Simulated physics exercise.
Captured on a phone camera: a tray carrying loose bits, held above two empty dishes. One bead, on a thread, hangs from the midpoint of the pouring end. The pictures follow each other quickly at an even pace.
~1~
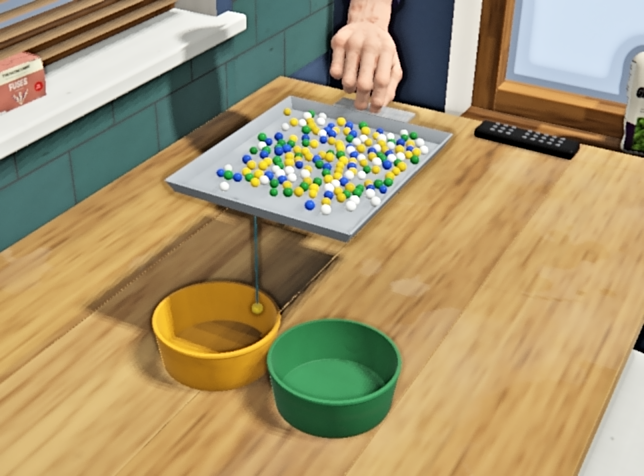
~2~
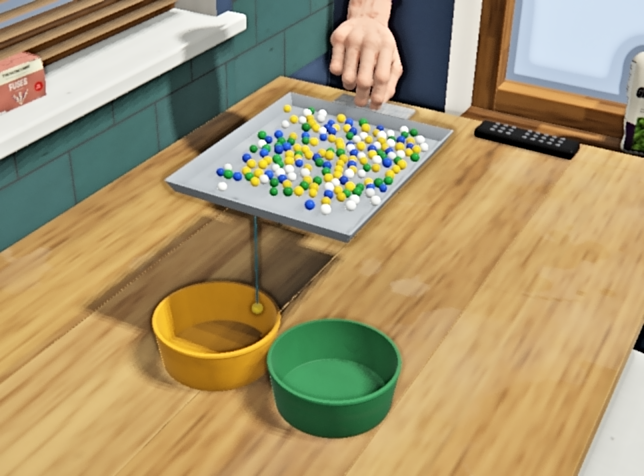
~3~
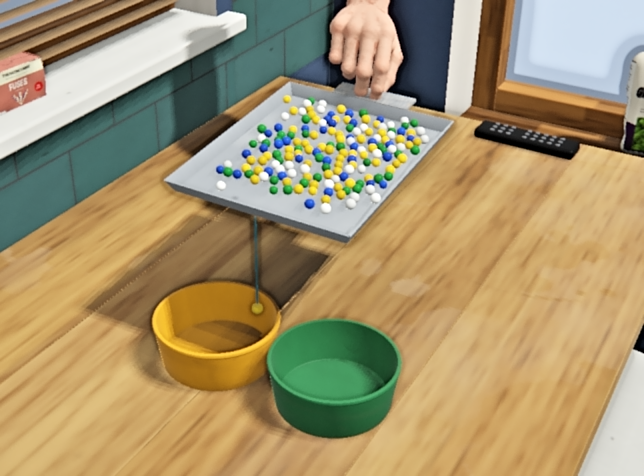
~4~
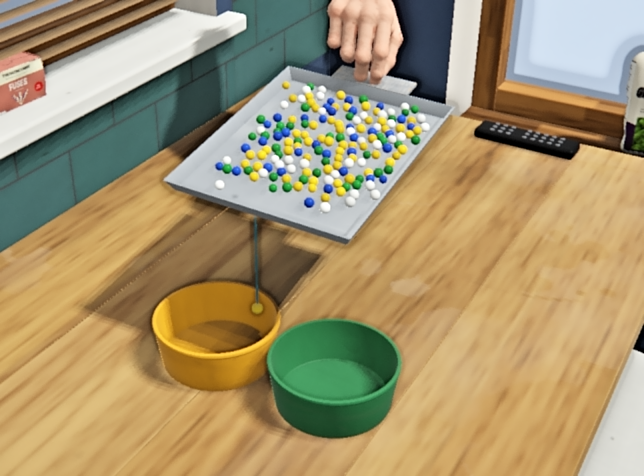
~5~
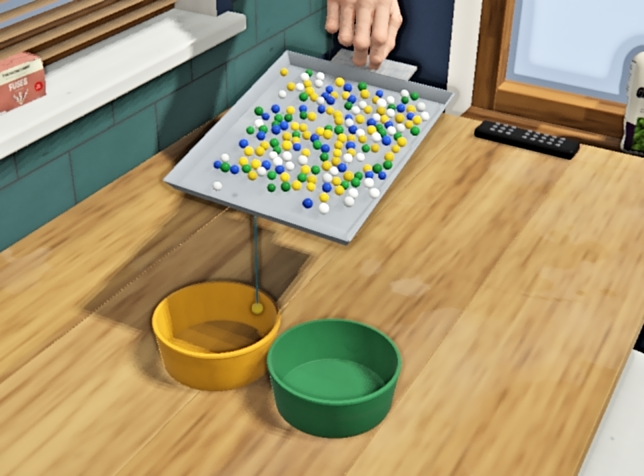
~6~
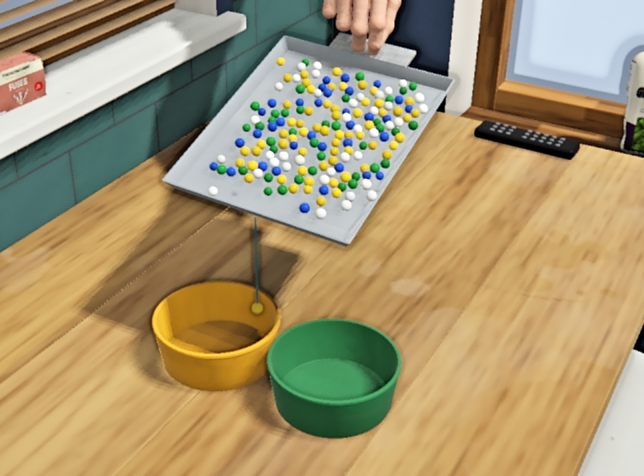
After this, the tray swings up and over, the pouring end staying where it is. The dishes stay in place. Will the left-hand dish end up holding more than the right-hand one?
No: I'd say the right dish gets the lion's share of it.
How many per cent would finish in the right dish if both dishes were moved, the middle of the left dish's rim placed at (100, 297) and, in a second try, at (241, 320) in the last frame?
You'd end up with around 40 per cent and then around 30 per cent.
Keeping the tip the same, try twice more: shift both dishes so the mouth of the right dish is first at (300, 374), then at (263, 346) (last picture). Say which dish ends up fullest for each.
The first time it's the right-side dish, the second time it's the right-side dish.
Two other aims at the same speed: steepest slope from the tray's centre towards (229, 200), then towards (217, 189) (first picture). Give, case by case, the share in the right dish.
First case around 0 per cent, second case 0 per cent.
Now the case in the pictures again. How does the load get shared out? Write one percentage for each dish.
Final share: Left dish at 20 per cent, right dish at 50 per cent.
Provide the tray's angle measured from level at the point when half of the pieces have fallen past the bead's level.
Near 65 degrees.
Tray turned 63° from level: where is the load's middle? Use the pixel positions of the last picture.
Near the pixel (279, 287).
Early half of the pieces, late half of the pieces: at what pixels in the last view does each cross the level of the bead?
First around (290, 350), afterwards around (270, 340).
Soon, tray tipped steeply; about a third on the tray; about a quarter in the right dish; a small part in the left dish; a small part outside both; about a quarter in the air.
A while on, tray tipped past a quarter turn; about half in the right dish; about a quarter in the left dish; about a quarter outside both; a stray few in the air.
Towards the end, tray tipped past a quarter turn; about half in the right dish; about a quarter in the left dish; about a third outside both.
Finally, tray tipped past a quarter turn; about half in the right dish; about a quarter in the left dish; about a third outside both.
